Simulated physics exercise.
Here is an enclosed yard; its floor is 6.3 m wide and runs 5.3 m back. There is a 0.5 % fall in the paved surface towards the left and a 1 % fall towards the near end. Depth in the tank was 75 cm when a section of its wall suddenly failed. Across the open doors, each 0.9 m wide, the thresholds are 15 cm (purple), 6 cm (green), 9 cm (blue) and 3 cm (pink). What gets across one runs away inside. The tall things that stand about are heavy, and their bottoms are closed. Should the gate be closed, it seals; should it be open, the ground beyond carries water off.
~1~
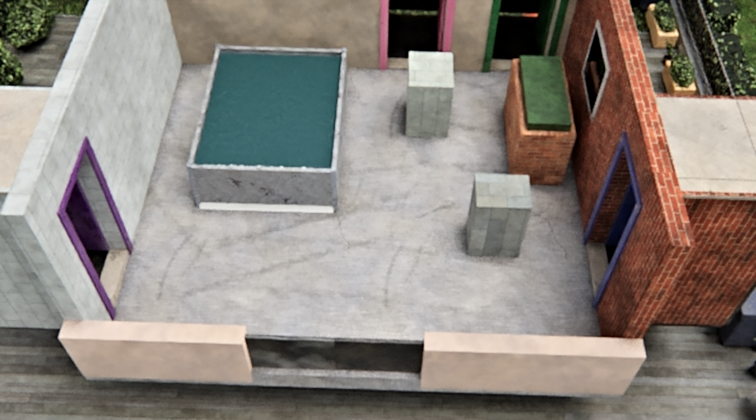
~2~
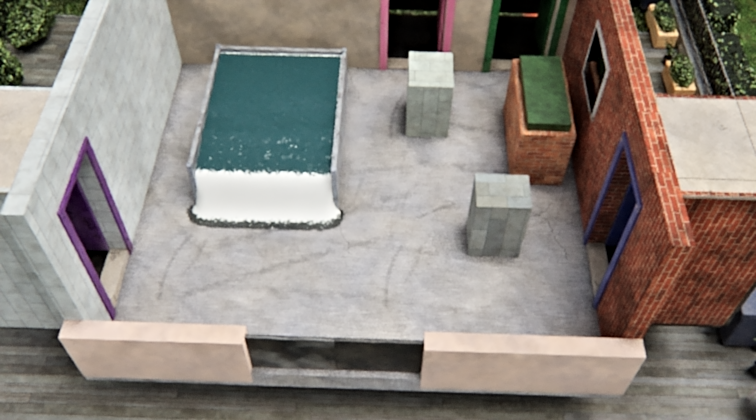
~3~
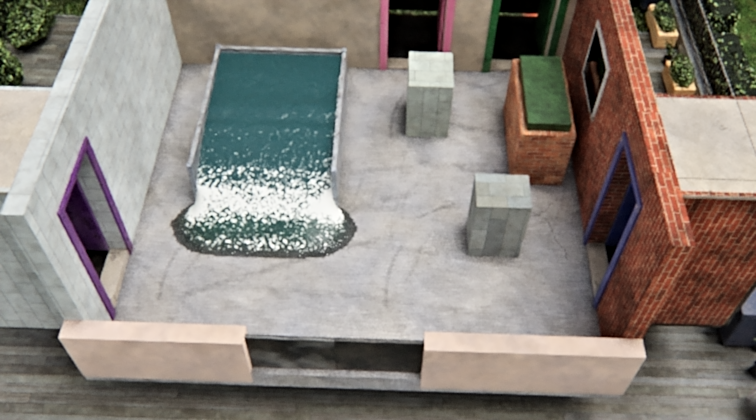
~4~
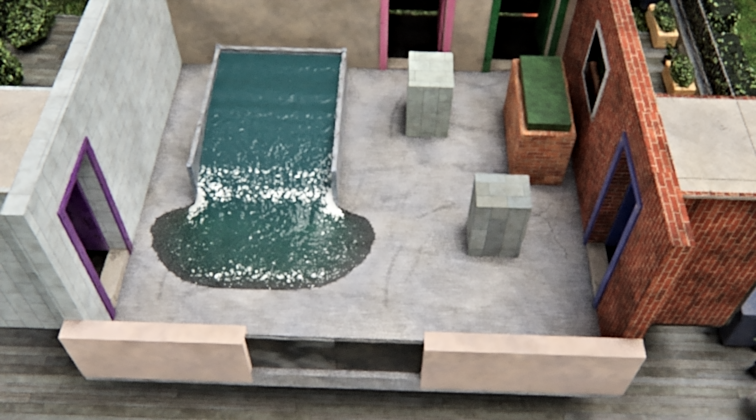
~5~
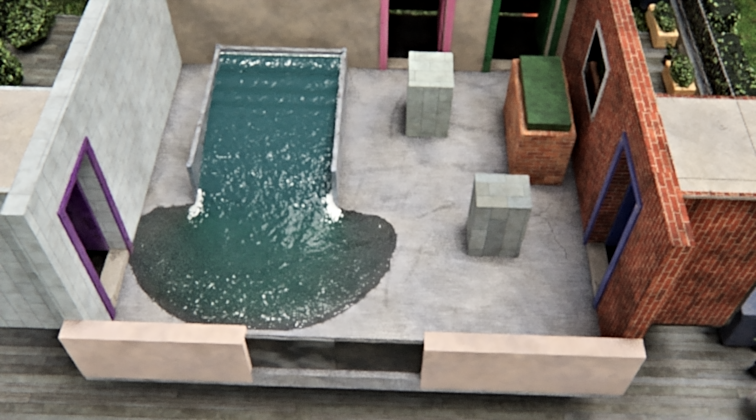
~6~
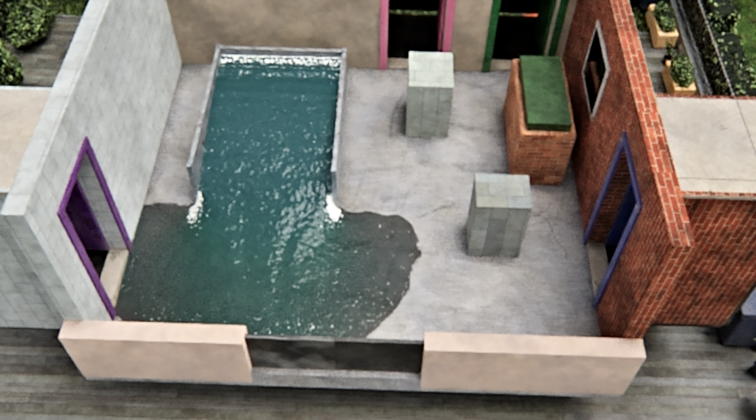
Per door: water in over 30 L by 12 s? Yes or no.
Purple door yes, green door yes, blue door yes, pink door yes.
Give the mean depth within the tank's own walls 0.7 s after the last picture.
Average depth: About 40 cm.
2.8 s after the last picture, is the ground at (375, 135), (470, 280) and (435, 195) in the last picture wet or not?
Listed in sequence, the spots are bone dry, drenched and bone dry.
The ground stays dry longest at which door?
Pink.
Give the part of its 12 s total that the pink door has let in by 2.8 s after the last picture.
That works out near 0%.
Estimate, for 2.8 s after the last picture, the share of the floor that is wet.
Covered: Roughly 60 per cent.
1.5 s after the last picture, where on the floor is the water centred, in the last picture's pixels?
Around (272, 245).
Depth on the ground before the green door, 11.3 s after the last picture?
It's some 8.5 centimetres deep.
Then, 0.7 s after the last picture water covers 35 % of the floor and is deepest (56 cm) near (104, 351); purple door 18 cm at the sill, 0 L in, green door not reached, blue door not reached, pink door not reached.
Then, 1.5 s after the last picture water covers 40 % of the floor and is deepest (52 cm) near (218, 355); purple door 35 cm at the sill, 35 L in, green door not reached, blue door not reached, pink door not reached.
Then, 2.8 s after the last picture water covers 60 % of the floor and is deepest (33 cm) near (578, 366); purple door 29 cm at the sill, 140 L in, green door not reached, blue door 24 cm at the sill, 33 L in, pink door not reached.
Then, 6.3 s after the last picture water covers 95 % of the floor and is deepest (20 cm) near (165, 131); purple door 12 cm at the sill, 203 L in, green door 8 cm at the sill, 19 L in, blue door 14 cm at the sill, 192 L in, pink door 7 cm at the sill, 5 L in.
Then, 11.3 s after the last picture water covers 100 % of the floor and is deepest (16 cm) near (190, 354); purple door 12 cm at the sill, 204 L in, green door 9 cm at the sill, 65 L in, blue door 11 cm at the sill, 221 L in, pink door 9 cm at the sill, 65 L in.
